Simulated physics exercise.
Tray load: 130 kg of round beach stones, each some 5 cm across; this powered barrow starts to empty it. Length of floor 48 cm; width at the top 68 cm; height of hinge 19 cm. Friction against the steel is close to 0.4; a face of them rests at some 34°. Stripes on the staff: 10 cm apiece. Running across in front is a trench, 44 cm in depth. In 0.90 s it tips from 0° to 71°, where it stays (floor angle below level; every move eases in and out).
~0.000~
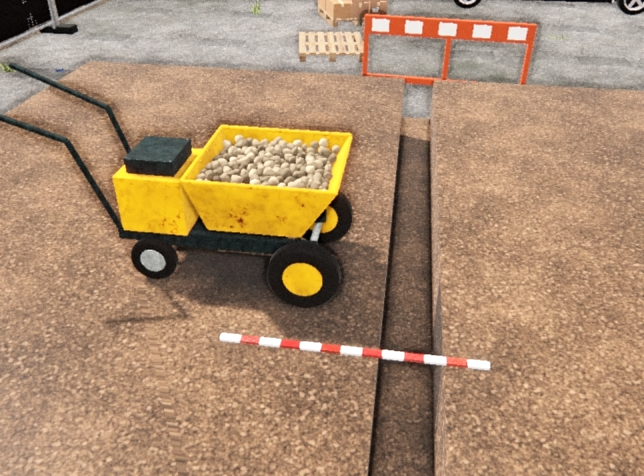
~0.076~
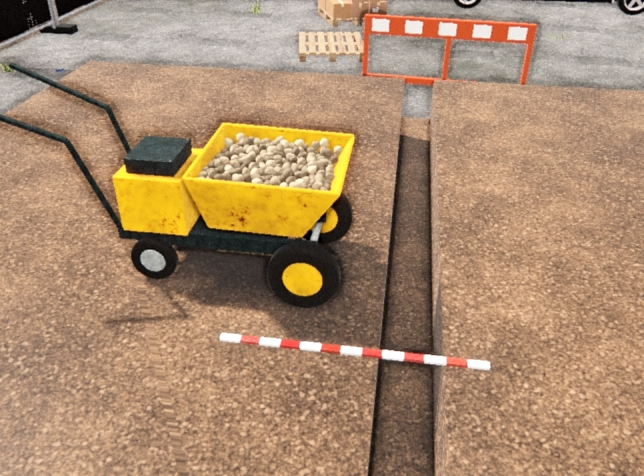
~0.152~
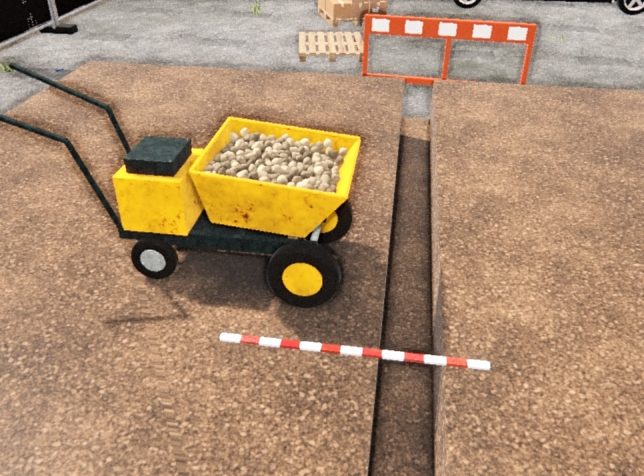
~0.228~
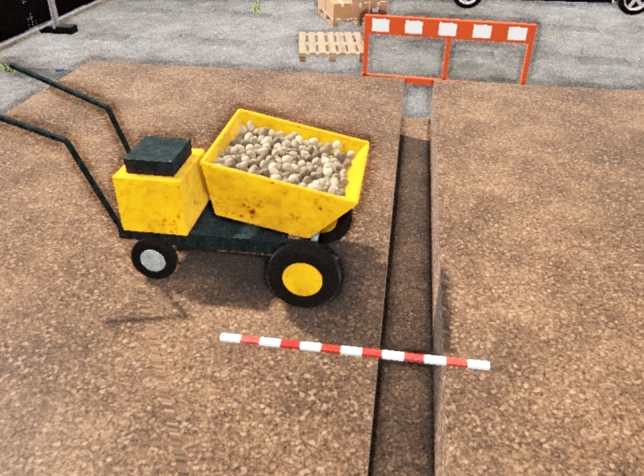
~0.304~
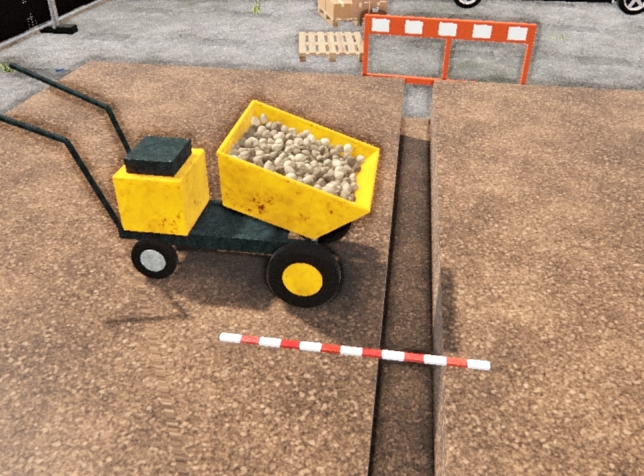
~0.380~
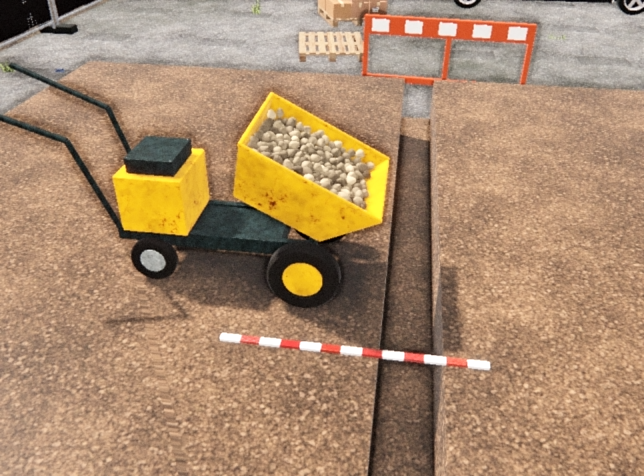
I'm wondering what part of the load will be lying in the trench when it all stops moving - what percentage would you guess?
I would guess about 55 per cent.
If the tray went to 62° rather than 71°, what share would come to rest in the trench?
Expect roughly 40 per cent.
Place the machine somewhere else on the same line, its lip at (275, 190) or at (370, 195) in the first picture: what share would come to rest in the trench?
The first start gives about 80 per cent, the second about 25.
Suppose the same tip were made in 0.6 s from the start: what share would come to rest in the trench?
Trench share: Approx. 45%.
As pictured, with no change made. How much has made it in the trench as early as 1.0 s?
By then, around 15 percent.
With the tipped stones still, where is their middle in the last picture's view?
Somewhere around (431, 320) in the last picture.
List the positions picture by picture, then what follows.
In the first frame, lip at (336, 194), floor tilted 0°, highest stones at (283, 151).
In the second frame, lip at (339, 195), floor tilted 1°, highest stones at (272, 146); the stones move at 0.3 m/s on average.
In the third frame, lip at (346, 198), floor tilted 5°, highest stones at (249, 147); the stones move at 0.5 m/s on average.
In the fourth frame, the tray is at 11°, its lip at (357, 203); the top of the load is at (249, 138); the stones move at 0.7 m/s on average.
In the fifth frame, the tray is at 19°, its lip at (369, 211); the top of the load is at (255, 129); the stones move at 0.9 m/s on average.
In the sixth frame, lip at (381, 222), floor tilted 27°, highest stones at (270, 122); the stones move at 0.9 m/s on average.
After 0.7 s the floor is at 60°; 100 % in the tray; the foremost stones are at (409, 244).
After 1.0 s the floor is at 71°; 63 % in the tray, 15 % in the trench, 22 % past the trench; the foremost stones are at (487, 293).
After 1.4 s the floor is at 71°; 27 % in the tray, 27 % in the trench, 45 % past the trench; the foremost stones are at (610, 298).
After 3.3 s the floor is at 71°; 0 % in the tray, 55 % in the trench, 45 % past the trench; the foremost stones are past the picture's edge.
